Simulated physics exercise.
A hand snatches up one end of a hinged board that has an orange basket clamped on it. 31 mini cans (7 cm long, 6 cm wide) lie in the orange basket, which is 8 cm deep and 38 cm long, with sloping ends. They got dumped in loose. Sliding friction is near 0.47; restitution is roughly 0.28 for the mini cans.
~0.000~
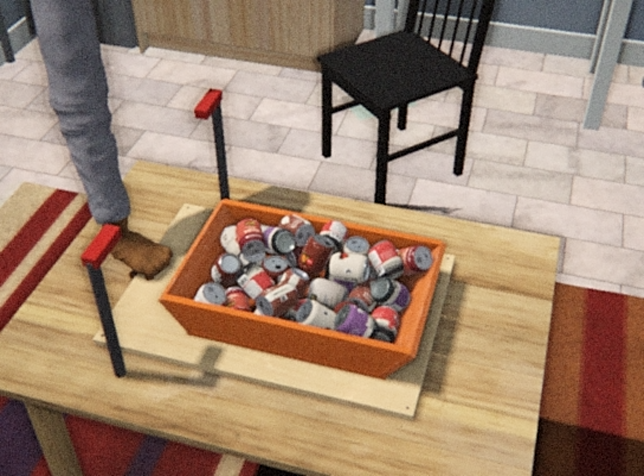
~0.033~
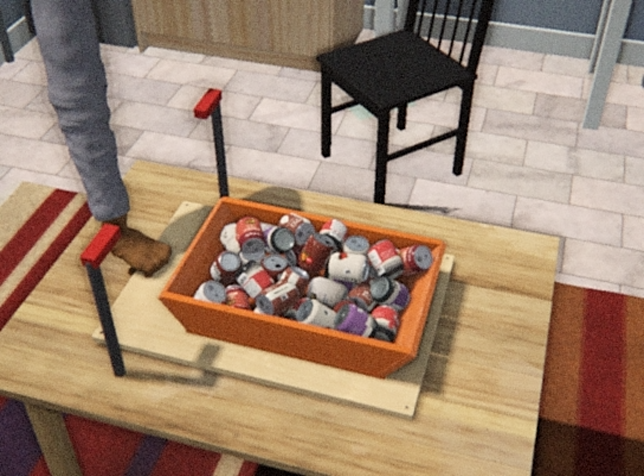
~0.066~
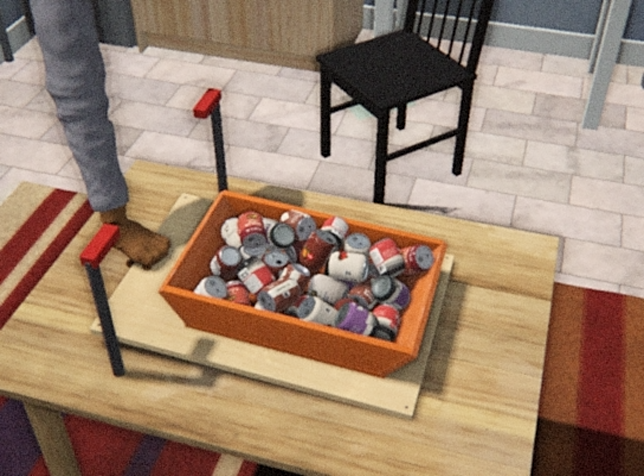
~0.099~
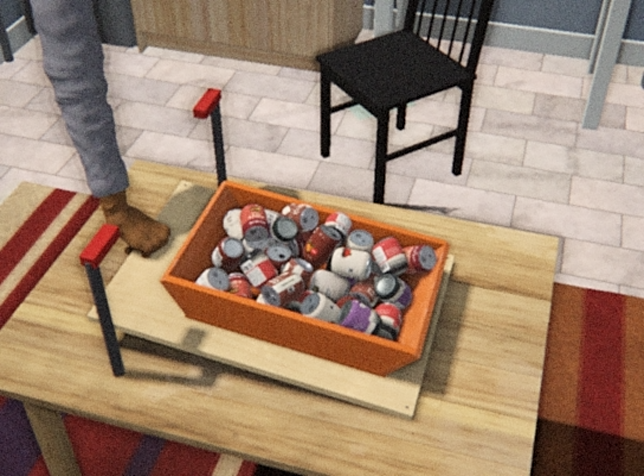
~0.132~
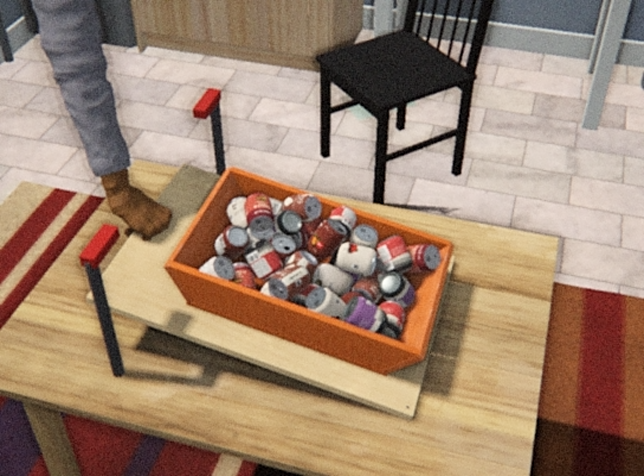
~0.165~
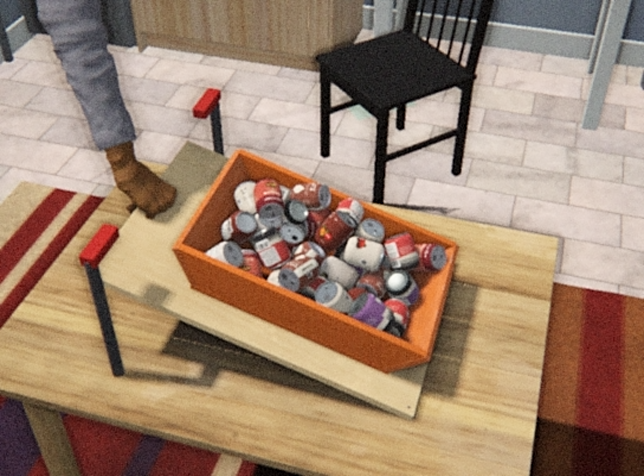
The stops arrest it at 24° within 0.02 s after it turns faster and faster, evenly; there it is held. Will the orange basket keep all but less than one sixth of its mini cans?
No, over a sixth of them go.
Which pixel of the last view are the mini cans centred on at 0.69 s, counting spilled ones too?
Somewhere around pixel (418, 276).
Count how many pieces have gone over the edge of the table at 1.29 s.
Count: Roughly 8.
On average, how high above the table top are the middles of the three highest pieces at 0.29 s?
I'd say near 36 cm.
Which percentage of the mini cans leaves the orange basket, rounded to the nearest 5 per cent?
That comes to around 40 per cent.
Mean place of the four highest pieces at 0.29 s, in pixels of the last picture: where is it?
Centred close to (301, 177).
After 0.19 s, the board meets the red stops.
After 0.29 s, tilt 24°; orange basket 31 in, 0 out.
After 0.43 s, tilt 24°; orange basket 31 in, 0 out.
After 0.69 s, tilt 24°; orange basket 21 in, 10 out.
Outcome (at 1.29 s), orange basket 18 in, 13 out. Asked share, 13 of 31, 42 per cent.
